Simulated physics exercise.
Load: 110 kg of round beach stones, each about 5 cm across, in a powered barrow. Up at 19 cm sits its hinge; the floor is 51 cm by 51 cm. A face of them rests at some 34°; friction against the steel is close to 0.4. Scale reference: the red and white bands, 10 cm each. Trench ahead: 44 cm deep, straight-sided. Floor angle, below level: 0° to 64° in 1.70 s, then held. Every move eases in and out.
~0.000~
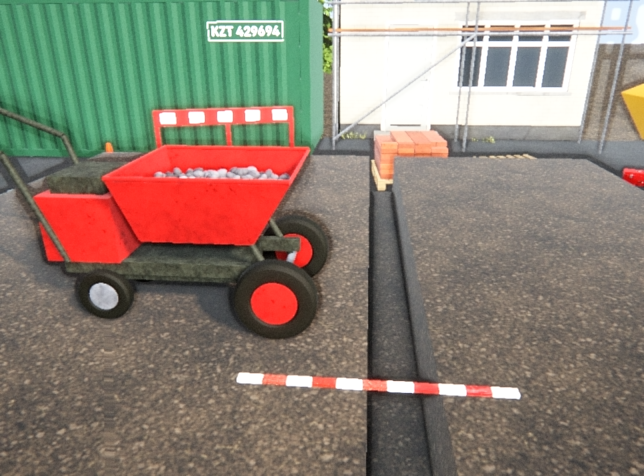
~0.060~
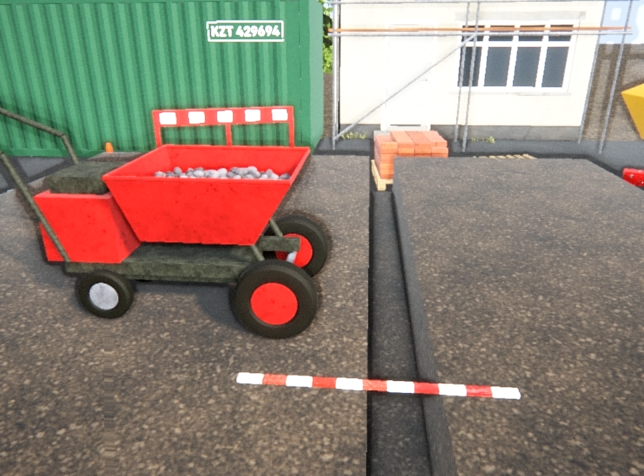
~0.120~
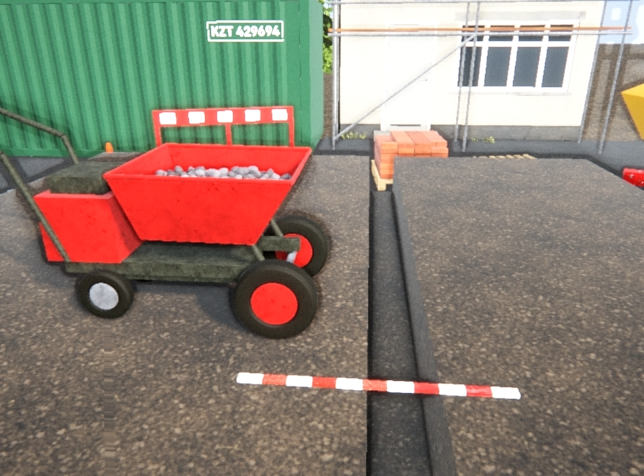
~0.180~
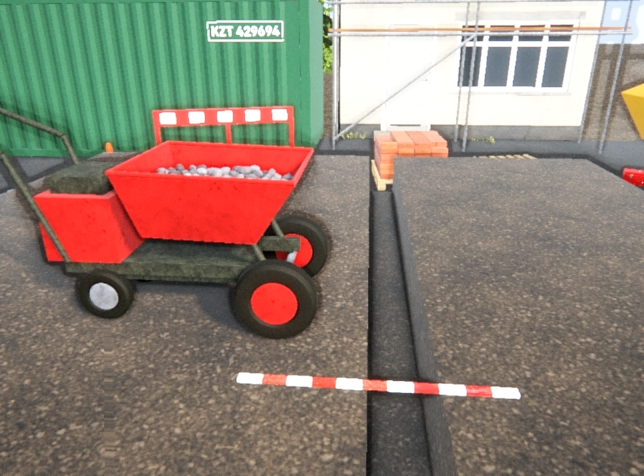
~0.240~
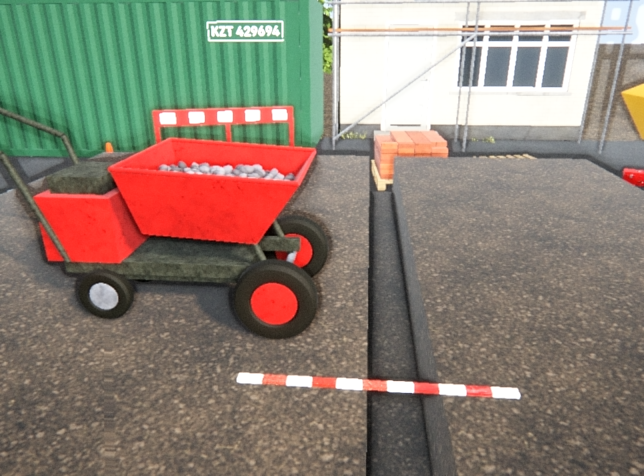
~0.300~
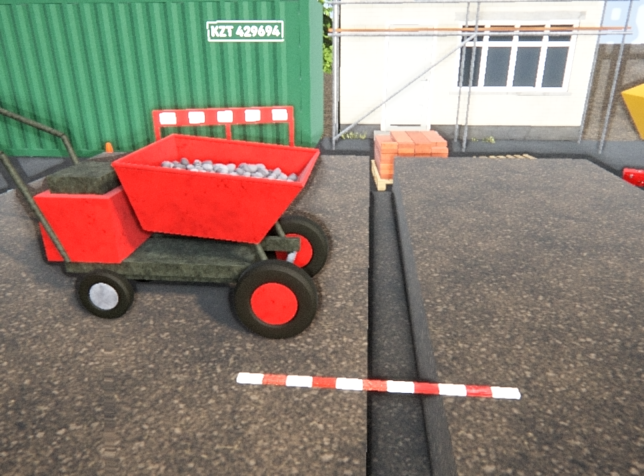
Red tray of grey stones on a small wheeled barrow tilting slightly down to the right, beside a narrow straight-sided trench.
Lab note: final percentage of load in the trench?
Approx. 48 %.
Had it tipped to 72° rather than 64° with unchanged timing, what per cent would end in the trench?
Then close to 45 per cent.
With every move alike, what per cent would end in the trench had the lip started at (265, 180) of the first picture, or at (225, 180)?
First place roughly 65%, second roughly 70%.
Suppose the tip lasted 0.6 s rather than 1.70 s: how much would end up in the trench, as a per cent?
Something close to 25 per cent.
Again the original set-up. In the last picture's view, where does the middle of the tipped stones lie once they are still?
Somewhere around (414, 366) in the last picture.
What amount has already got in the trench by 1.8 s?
I'd say near 10 per cent at that time.
After 1.3 s the floor is at 54°; 100 % in the tray; the foremost stones are at (382, 224).
After 1.8 s the floor is at 64°; 72 % in the tray, 12 % in the trench, 16 % past the trench; the foremost stones are at (488, 319).
After 2.2 s the floor is at 64°; 49 % in the tray, 18 % in the trench, 33 % past the trench; the foremost stones are at (549, 325).
After 4.1 s the floor is at 64°; 18 % in the tray, 48 % in the trench, 34 % past the trench; the foremost stones are at (573, 326).
